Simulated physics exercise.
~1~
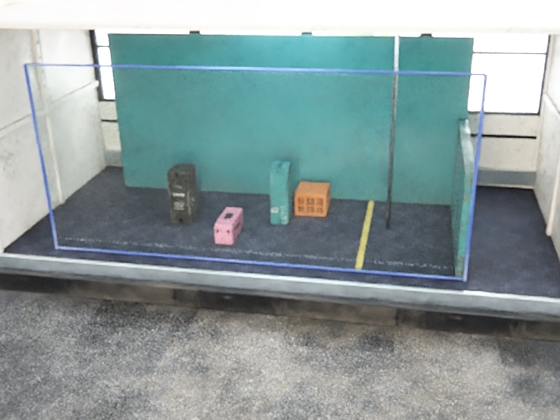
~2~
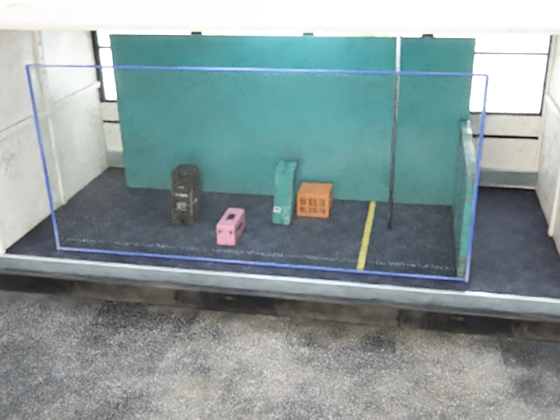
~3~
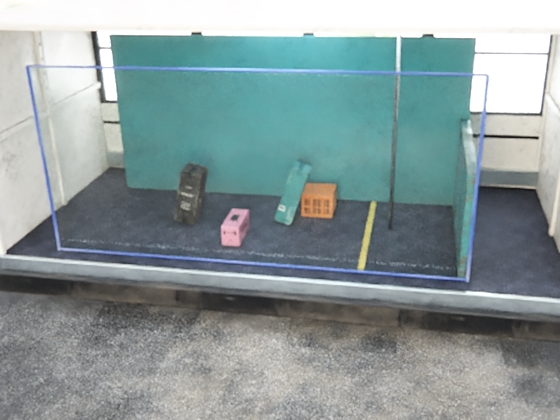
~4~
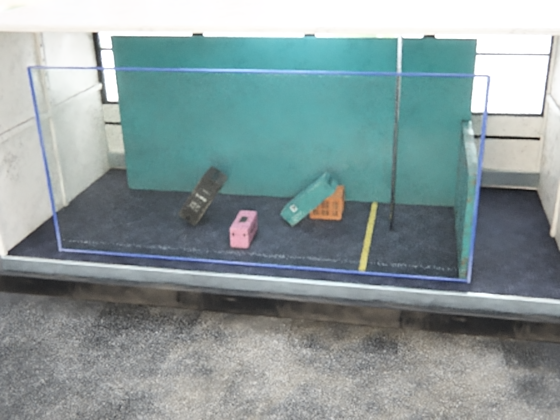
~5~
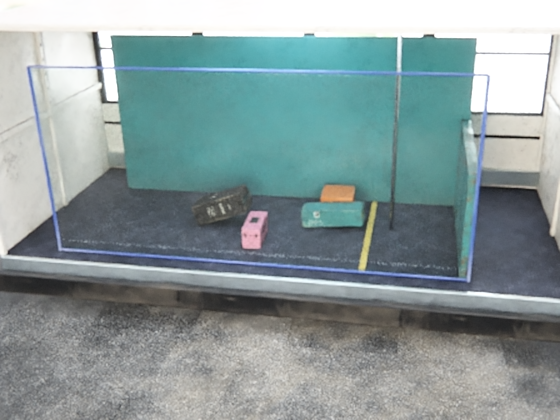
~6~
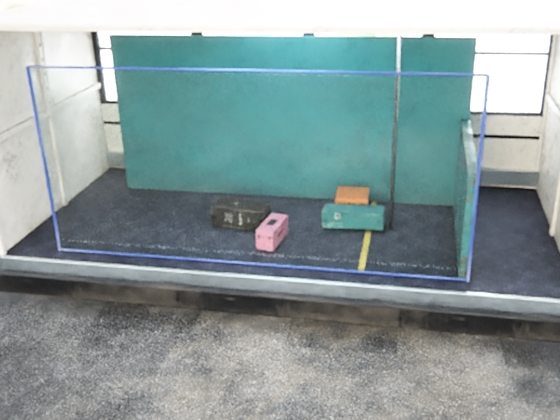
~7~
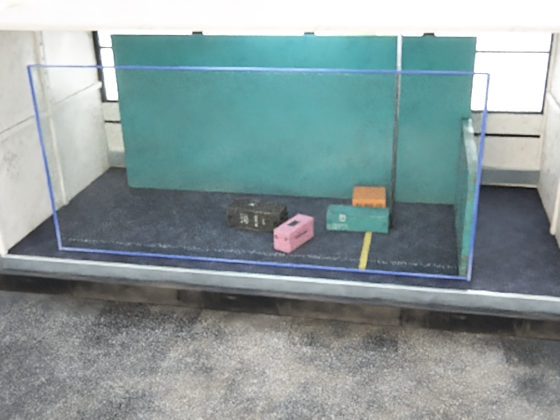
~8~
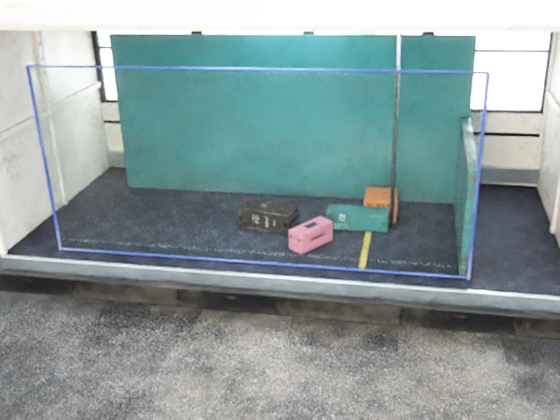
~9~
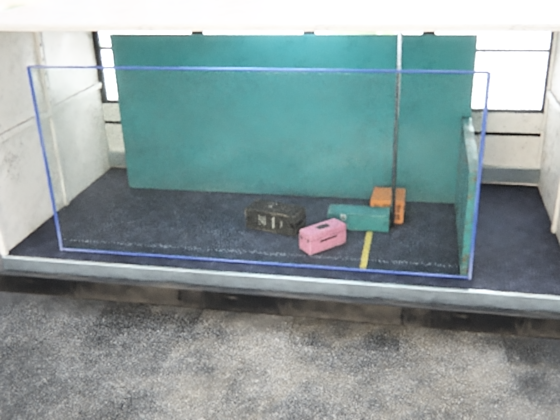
The footage shows a pink toolbox, an orange crate and two tall boxes, one black and one teal, in a bay. The tall boxes topple rightward and everything slides right; the crate ends beyond the yellow line, while the black and teal boxes stop short of it.
